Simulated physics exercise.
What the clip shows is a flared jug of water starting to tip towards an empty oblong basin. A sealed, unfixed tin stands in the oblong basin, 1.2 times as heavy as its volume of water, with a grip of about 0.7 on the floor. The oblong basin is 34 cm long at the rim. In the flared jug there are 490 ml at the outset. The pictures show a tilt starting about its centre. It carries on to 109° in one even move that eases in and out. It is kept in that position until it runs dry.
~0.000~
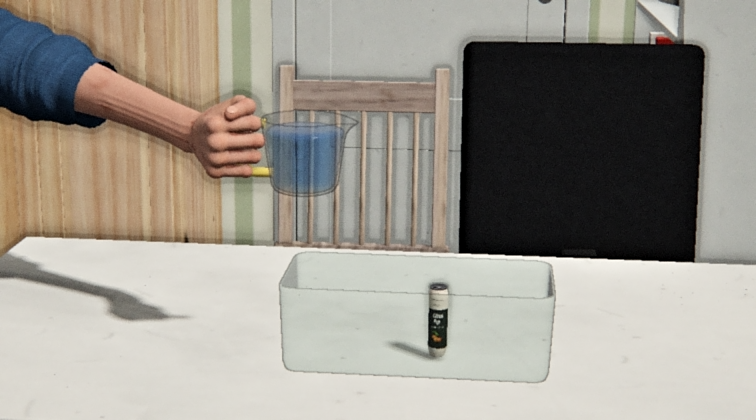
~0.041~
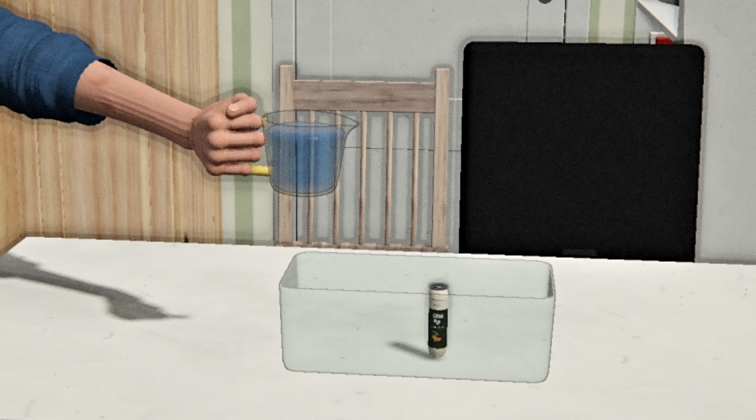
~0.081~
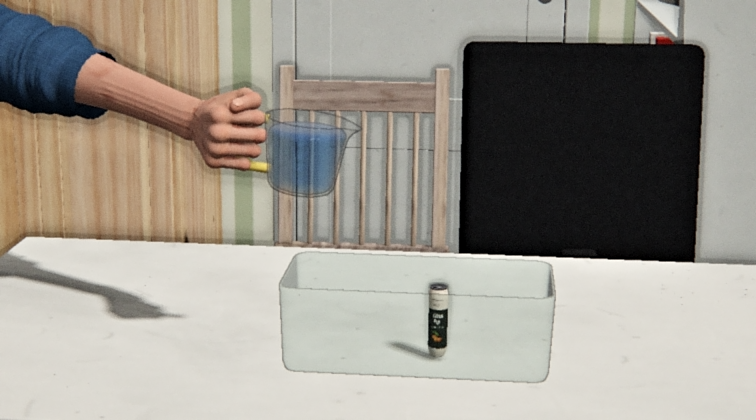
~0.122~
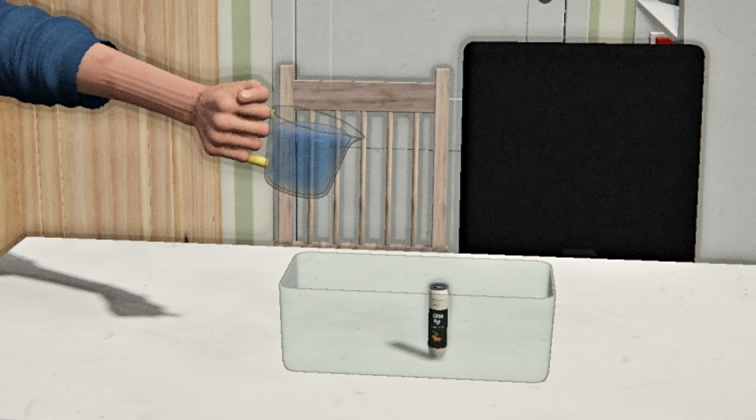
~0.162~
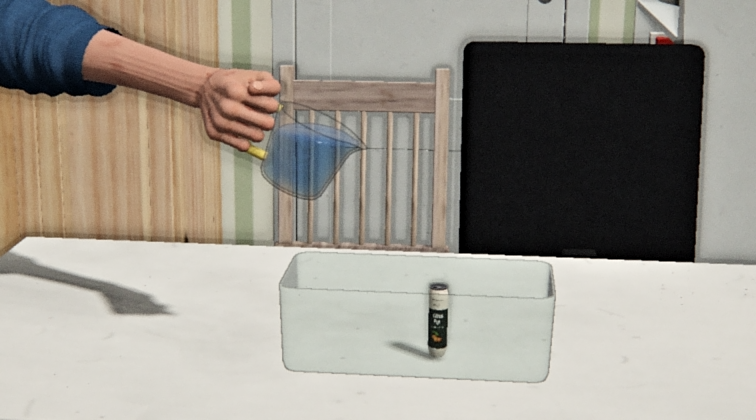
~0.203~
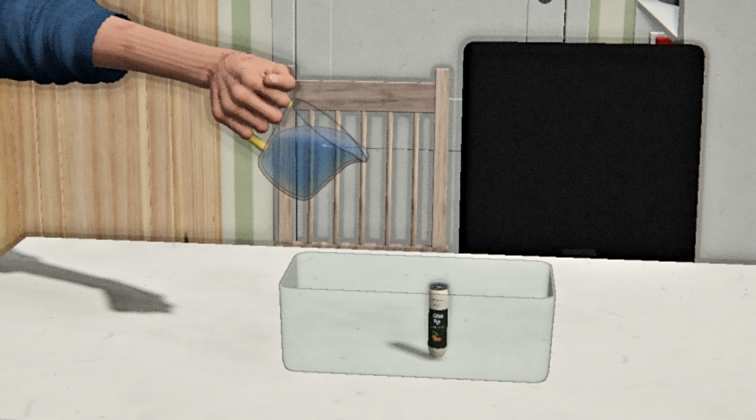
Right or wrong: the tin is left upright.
Right.
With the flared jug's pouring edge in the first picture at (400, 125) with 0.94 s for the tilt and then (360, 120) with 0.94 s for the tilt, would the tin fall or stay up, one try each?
Try 1: Tipped over; try 2: Still standing.
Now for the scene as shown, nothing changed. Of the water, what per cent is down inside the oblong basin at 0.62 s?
Reading: Approx. 88 %.
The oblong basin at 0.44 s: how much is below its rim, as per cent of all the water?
30 %, more or less.
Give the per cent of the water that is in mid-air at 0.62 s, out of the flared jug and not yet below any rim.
Near 10 percent.
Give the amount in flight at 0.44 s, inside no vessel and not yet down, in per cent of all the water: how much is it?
Some 38 per cent, I reckon.
After 0.44 s the tilt is 105° and 31 per cent is still to pour; the tin stands where it began.
After 0.62 s the tilt is 109° and 3 per cent is still to pour; the tin stands where it began.
After 0.81 s the tilt is 109° and 0 per cent is still to pour; the tin stands where it began.
After 1.01 s the tilt is 109° and 0 per cent is still to pour; the tin stands where it began.
In the end the tin stands where it began.
